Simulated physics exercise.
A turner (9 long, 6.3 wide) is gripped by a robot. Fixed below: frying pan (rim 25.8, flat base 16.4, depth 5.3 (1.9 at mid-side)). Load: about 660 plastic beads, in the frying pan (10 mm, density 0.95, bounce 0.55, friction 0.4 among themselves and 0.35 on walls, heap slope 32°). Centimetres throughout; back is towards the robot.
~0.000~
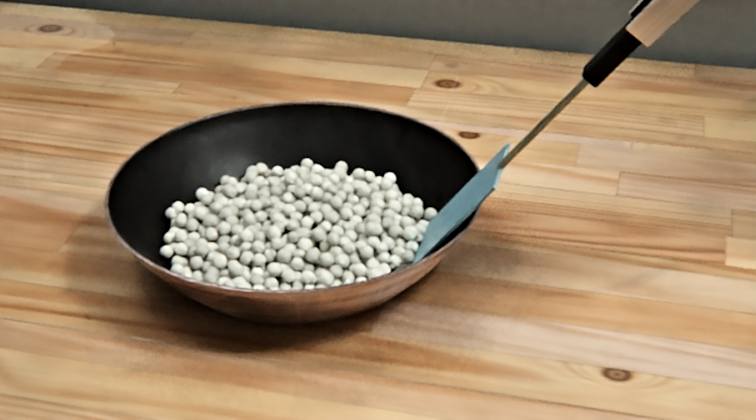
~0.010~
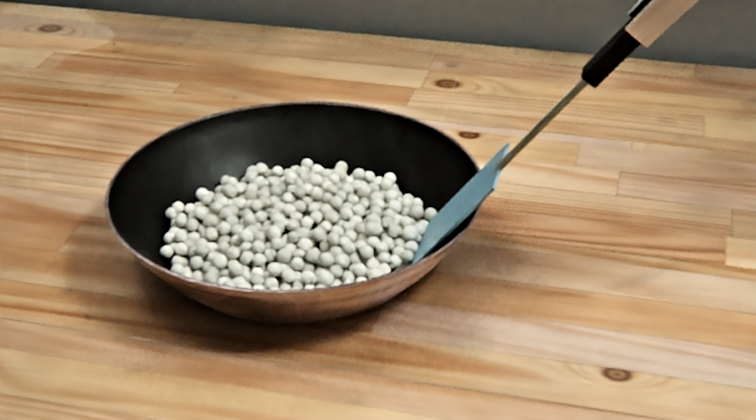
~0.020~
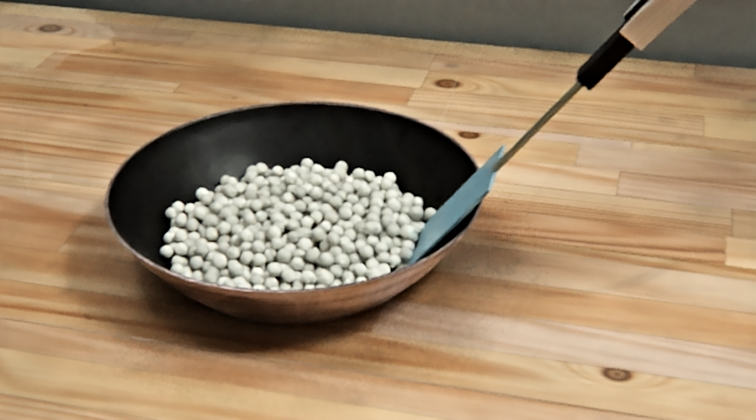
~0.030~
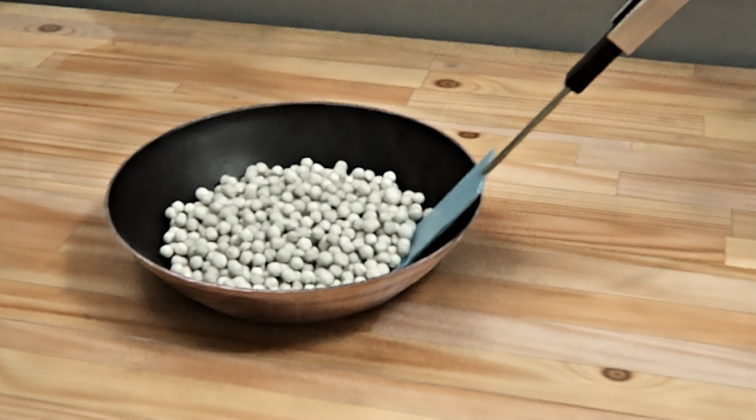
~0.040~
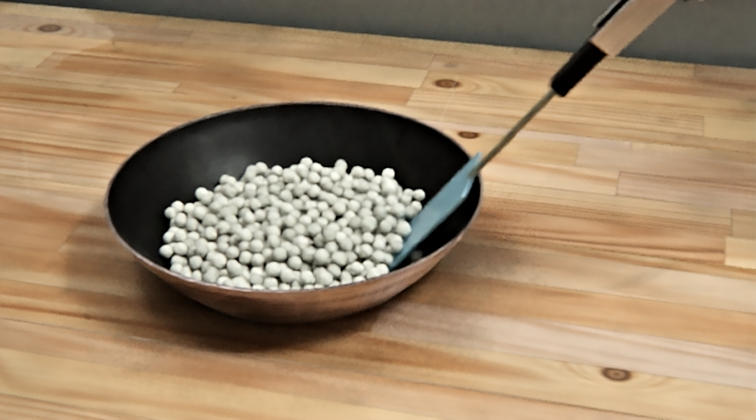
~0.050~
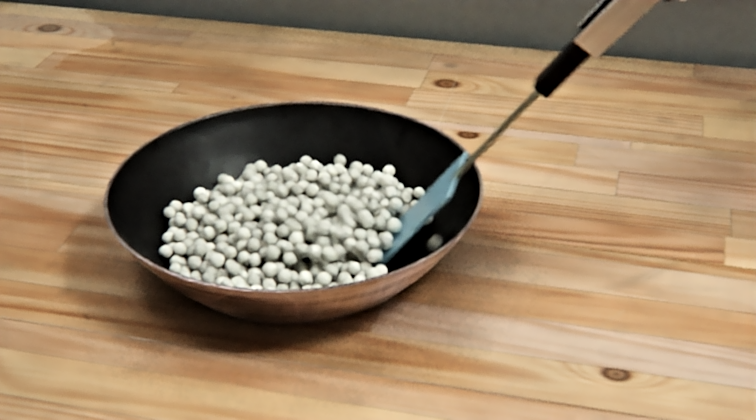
A dark pan heaped with small pale beads sits on a light wooden tabletop, seen from slightly above against a plain grey background. A blue-grey turner with a thin metal shaft and a black and beige handle rests inside the pan's right side. The turner slides a short way left, nudging the nearest beads and baring some dark pan behind it, while the camera stays still.
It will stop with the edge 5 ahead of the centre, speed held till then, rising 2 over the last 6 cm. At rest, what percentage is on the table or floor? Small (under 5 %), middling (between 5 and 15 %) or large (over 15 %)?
Answer: Small; under 5 % of the plastic beads finish on the table or floor.
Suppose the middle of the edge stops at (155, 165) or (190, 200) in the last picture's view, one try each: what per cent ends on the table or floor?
About 25 and 10 per cent.
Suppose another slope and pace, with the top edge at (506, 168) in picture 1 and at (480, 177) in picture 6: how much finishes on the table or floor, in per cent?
Some 0 per cent.
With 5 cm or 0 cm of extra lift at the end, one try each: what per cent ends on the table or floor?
About 10 and 0 per cent.
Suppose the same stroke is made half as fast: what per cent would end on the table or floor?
In that case some 0 per cent.
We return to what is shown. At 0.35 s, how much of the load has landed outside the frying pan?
Roughly 2 per cent.
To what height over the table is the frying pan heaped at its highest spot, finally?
Roughly 5.5 cm.
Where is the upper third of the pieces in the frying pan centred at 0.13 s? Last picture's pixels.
Around (273, 206).
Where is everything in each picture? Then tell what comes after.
In the first picture, turner top edge at (503, 165), sloping 53°; upper third of the load around (293, 223), from x 165 to 430, top at y 165; 658 in the frying pan.
In the second picture, turner top edge at (502, 165), sloping 53°; upper third of the load around (293, 223), from x 165 to 430, top at y 165.
In the third picture, turner top edge at (497, 167), sloping 53°; upper third of the load around (296, 224), from x 165 to 430, top at y 165.
In the fourth picture, turner top edge at (487, 171), sloping 53°; upper third of the load around (303, 220), from x 165 to 430, top at y 165.
In the fifth picture, turner top edge at (473, 174), sloping 53°; upper third of the load around (307, 221), from x 165 to 430, top at y 165.
In the sixth picture, turner top edge at (458, 174), sloping 53°; upper third of the load around (312, 216), from x 165 to 435, top at y 160; 658 in the frying pan.
By 0.09 s, sloping 53°, highest piece 9 above the table; 657 in the frying pan, 1 on the blade or in flight.
By 0.13 s, sloping 53°, highest piece 13 above the table; 655 in the frying pan, 3 on the blade or in flight.
By 0.35 s, sloping 53°, highest piece 7 above the table; 647 in the frying pan, 7 on the table or floor, 4 on the blade or in flight.
By 1.40 s, sloping 53°, highest piece 5 above the table; 646 in the frying pan, 12 on the table or floor.
Final count, 646 in the frying pan, 12 on the table or floor. That is 2 % on the table or floor.
